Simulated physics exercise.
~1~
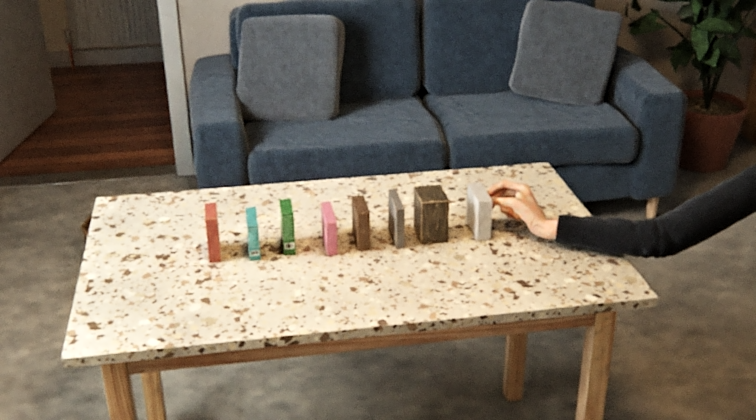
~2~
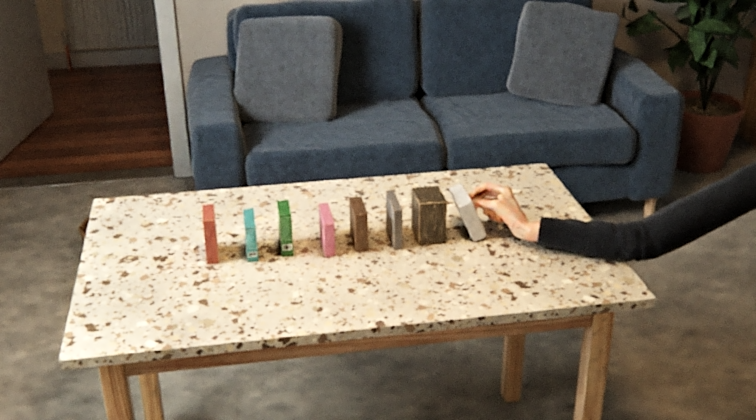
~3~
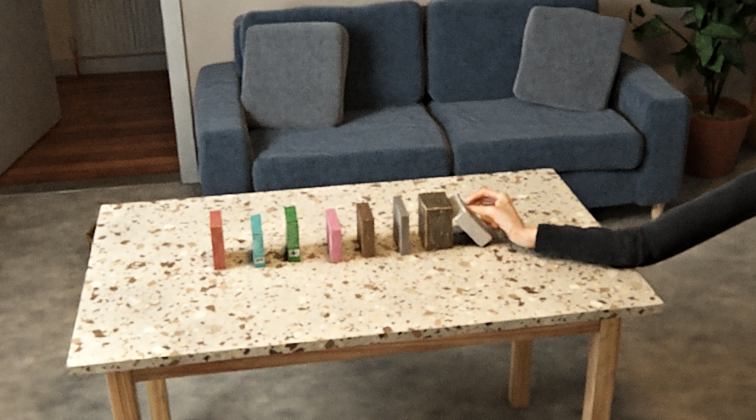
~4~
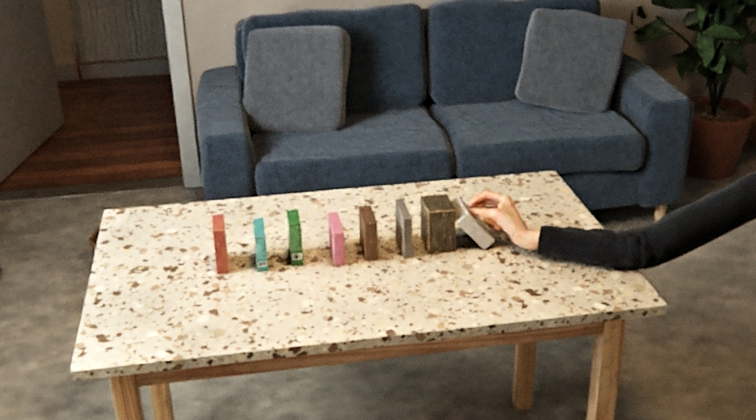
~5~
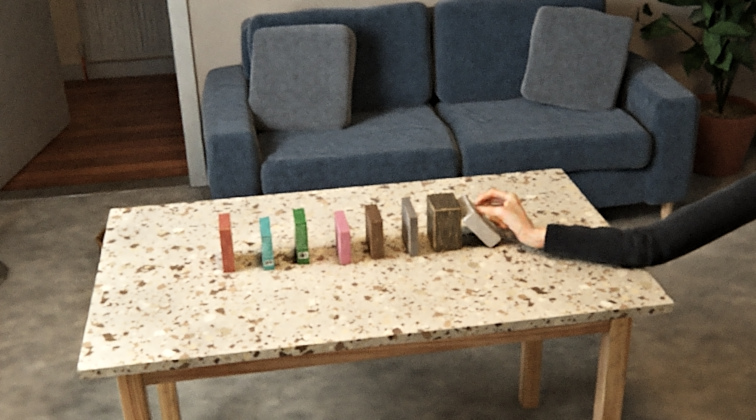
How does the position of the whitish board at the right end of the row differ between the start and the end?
At the start the whitish board stands upright, and by the end it is leaning over to the left with the hand still at it.
In a room with a blue sofa, a speckled table with wooden legs holds a row of upright pieces, with a red one at the left end and a whitish board at the right. A hand in a dark sleeve reaches in from the right and touches the whitish board. The board tips to the left, toward the thick dark block beside it. It leans over further, then stays slanted with the hand still at it. The dark block, the brown, grey and pink boards, the green and turquoise packets and the red board all remain standing.
